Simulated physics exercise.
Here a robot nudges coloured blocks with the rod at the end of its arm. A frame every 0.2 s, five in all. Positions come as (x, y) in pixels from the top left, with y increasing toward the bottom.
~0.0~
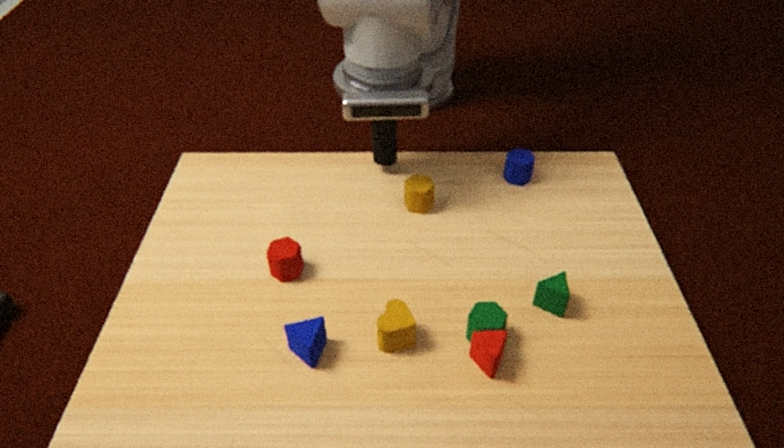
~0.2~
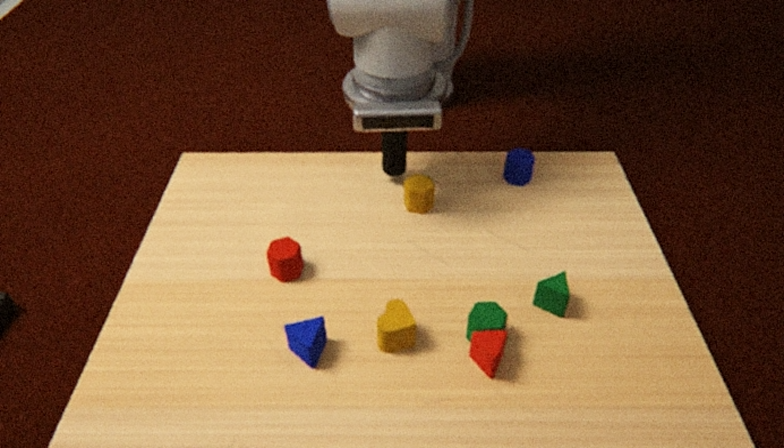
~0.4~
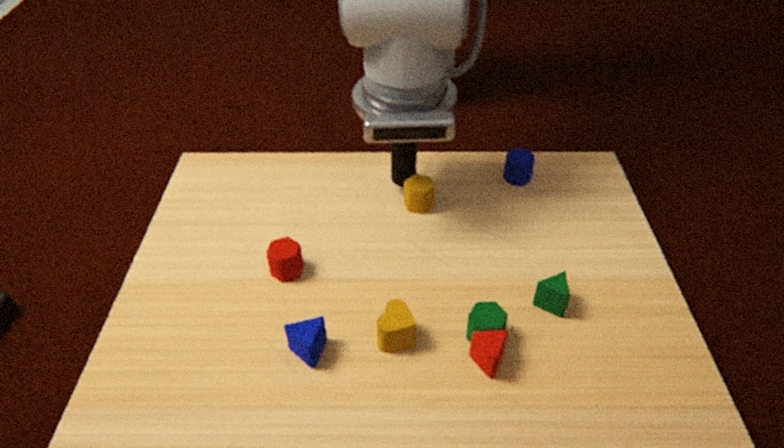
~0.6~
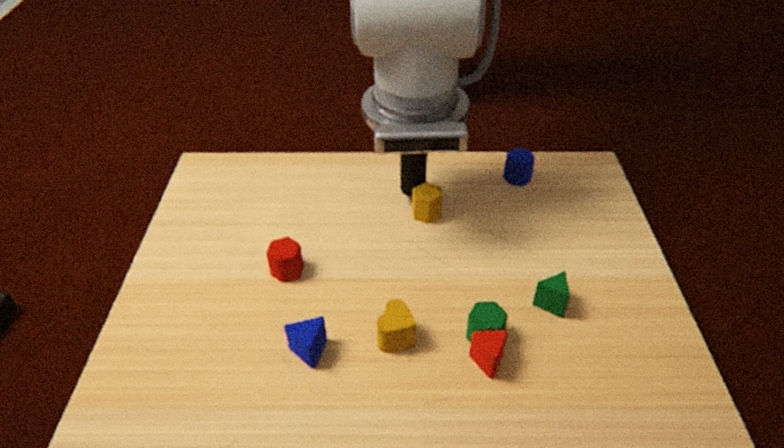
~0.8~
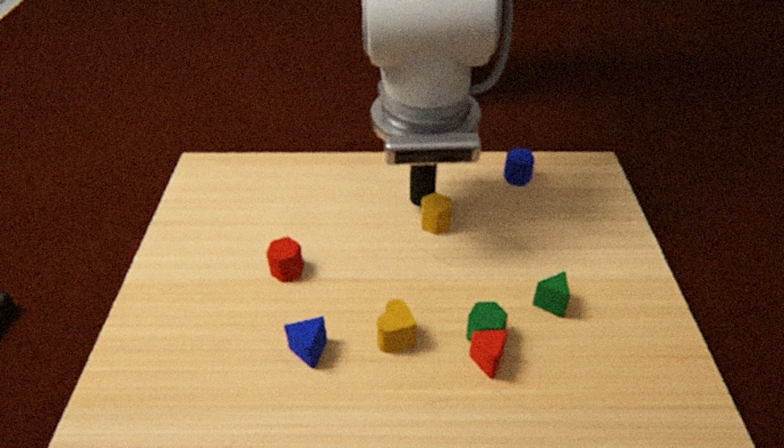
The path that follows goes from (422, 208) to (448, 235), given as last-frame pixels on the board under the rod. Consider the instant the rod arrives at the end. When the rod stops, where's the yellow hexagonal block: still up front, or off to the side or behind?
I think the rod keeps pushing the yellow hexagonal block along right to the end.
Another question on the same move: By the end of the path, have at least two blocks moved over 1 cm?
No
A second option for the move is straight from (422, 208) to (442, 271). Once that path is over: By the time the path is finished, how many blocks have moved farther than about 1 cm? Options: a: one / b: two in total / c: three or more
a - one.
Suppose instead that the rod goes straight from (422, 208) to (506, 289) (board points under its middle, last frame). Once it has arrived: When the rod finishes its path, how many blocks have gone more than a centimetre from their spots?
The push will move one block.
On the path given first. Halfway along, rod (436, 212); yellow hexagonal block (449, 216).
At the end, rod (448, 226); yellow hexagonal block (462, 231), turned 15° clockwise.
